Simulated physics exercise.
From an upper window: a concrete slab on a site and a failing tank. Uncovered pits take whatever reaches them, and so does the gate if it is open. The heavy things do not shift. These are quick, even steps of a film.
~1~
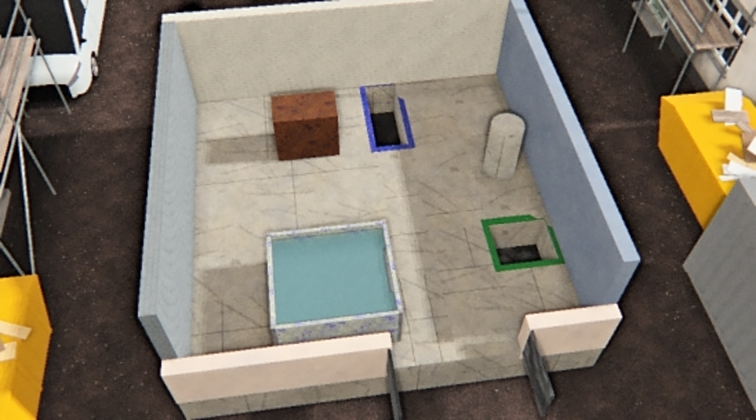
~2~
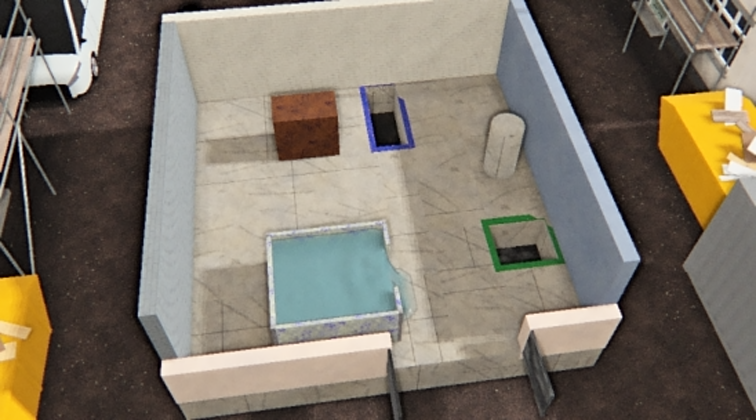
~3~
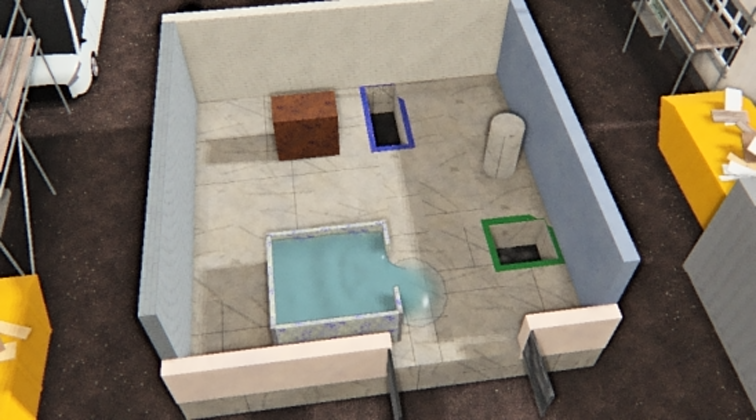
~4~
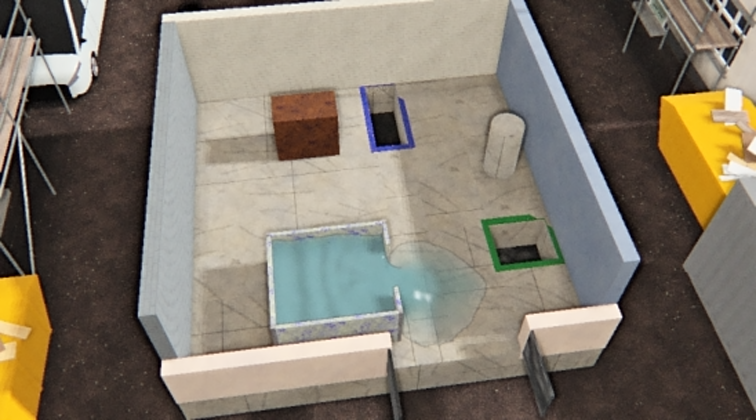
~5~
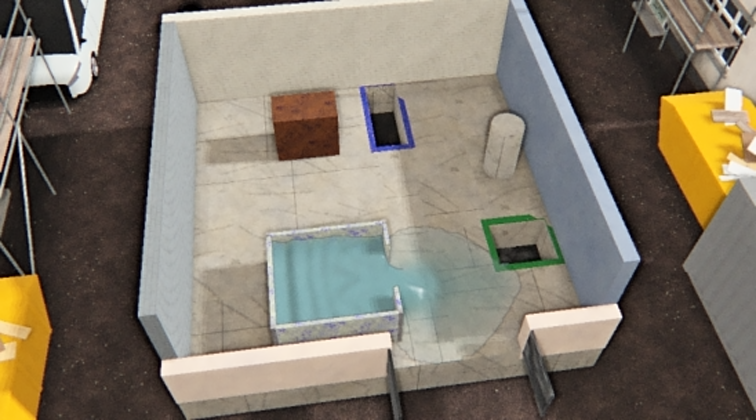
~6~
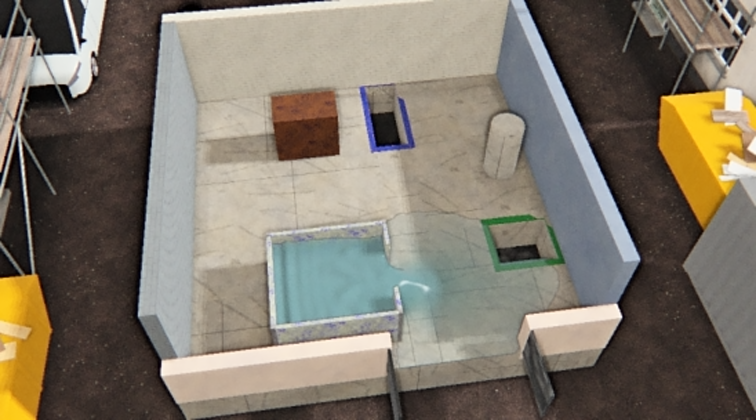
In the video, seen from above, still water in a rectangular tank on a walled concrete slab begins pouring through a gap in its right side, then spreads rightward across the floor in a widening, thin sheet.
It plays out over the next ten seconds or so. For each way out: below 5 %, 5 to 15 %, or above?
In the end: The gate takes more than 15 %; the green pit takes more than 15 %; the blue pit takes less than 5 %.
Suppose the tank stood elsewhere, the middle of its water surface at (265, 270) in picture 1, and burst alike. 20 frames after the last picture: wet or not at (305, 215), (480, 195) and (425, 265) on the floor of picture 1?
One after the other: No water, flooded, awash.
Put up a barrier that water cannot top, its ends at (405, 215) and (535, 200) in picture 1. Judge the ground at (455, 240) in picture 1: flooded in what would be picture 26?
Verdict: Wet.
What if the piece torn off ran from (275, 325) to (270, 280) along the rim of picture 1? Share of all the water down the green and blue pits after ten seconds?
Per cent: Green 4, blue 25.
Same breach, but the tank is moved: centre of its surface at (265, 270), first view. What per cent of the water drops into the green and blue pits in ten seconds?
Parts in a hundred: Green 40, blue 8.
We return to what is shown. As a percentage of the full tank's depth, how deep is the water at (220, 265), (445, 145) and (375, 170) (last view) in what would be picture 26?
About 0, 2 and 0 per cent.
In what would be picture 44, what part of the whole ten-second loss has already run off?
Close to 75 %.
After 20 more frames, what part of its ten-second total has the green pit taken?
Close to 50 %.
A moment on, water covers 25 % of the floor; the gate 3 %, the green pit 5 %, the blue pit 0 %.
Next, water covers 30 % of the floor; the gate 6 %, the green pit 12 %, the blue pit 0 %.
Then, water covers 35 % of the floor; the gate 9 %, the green pit 25 %, the blue pit 0 %.
Later, water covers 35 % of the floor; the gate 13 %, the green pit 40 %, the blue pit 1 %.
In the end, water covers 35 % of the floor; the gate 18 %, the green pit 50 %, the blue pit 3 %.
